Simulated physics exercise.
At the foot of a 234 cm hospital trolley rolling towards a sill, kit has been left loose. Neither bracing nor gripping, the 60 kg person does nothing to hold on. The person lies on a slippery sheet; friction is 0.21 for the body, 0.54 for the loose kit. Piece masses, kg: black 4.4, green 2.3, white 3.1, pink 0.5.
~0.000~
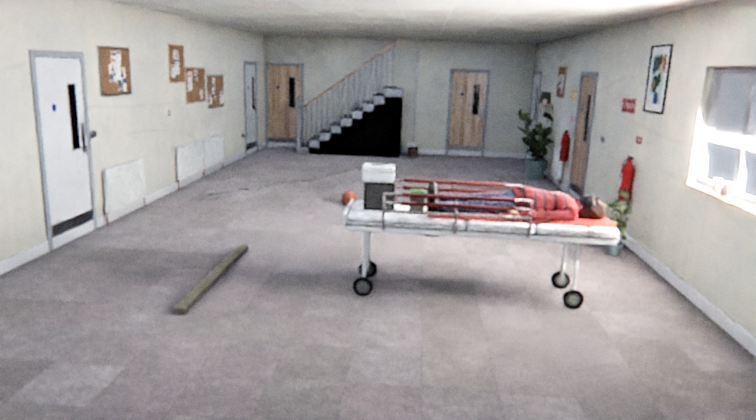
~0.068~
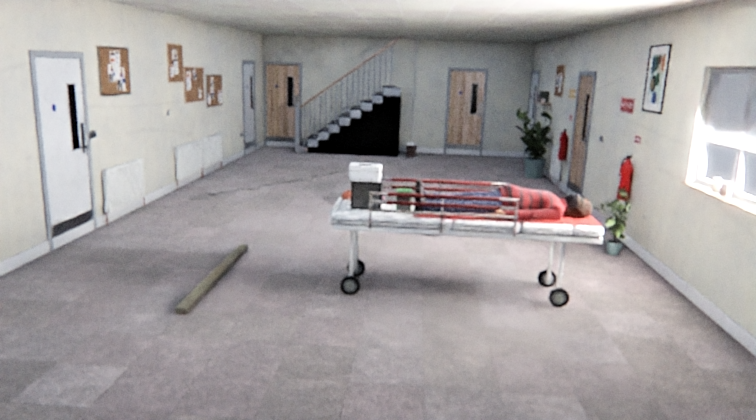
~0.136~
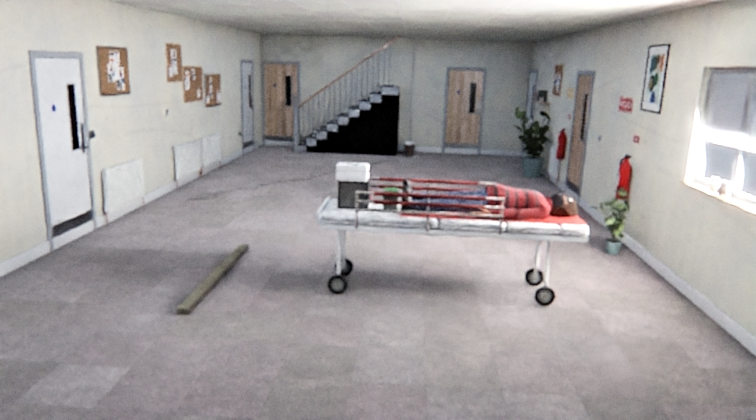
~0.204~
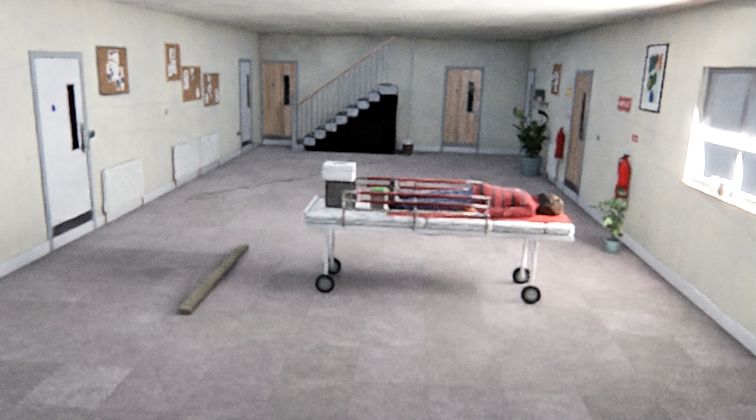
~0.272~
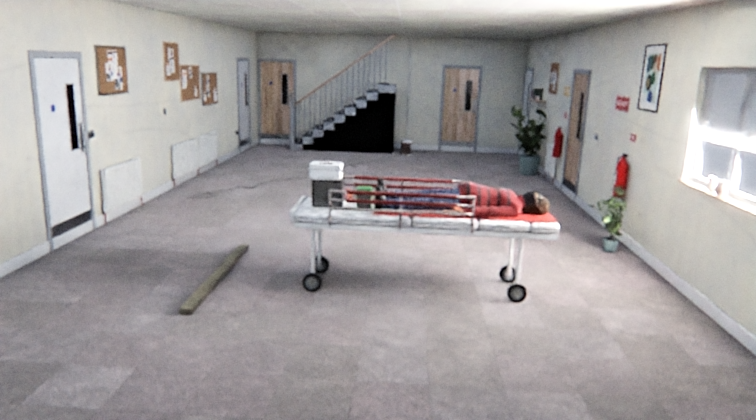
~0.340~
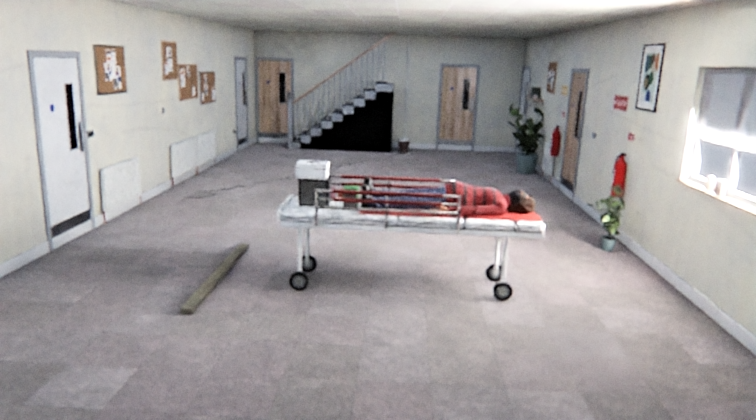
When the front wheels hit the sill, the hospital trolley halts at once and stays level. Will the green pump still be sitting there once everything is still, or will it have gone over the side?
Still sitting there.
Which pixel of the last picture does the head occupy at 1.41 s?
It sits near (366, 197), give or take.
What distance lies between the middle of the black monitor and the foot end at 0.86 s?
Around 10 cm shy of it.
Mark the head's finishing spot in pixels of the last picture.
Somewhere around (364, 197) in the last picture.
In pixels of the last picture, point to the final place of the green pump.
Look roughly at (224, 192) in the final picture.
Contact comes at 0.71 s.
After 0.86 s the green pump is 42 cm short of the foot end, tilted 0°, near (253, 193) in the last picture's view; the black monitor 10 cm short of the foot end, tilted 0°.
After 1.11 s the green pump is 18 cm short of the foot end, tilted 0°, near (227, 192) in the last picture's view; the black monitor 11 cm past the foot end, tilted 30°.
After 1.41 s the green pump is 16 cm short of the foot end, tilted 0°, near (224, 192) in the last picture's view.
At rest, 1.9 s, black monitor drops off; green pump stays on; white case drops off; pink glove box drops off; left ankle stops short of the foot end.
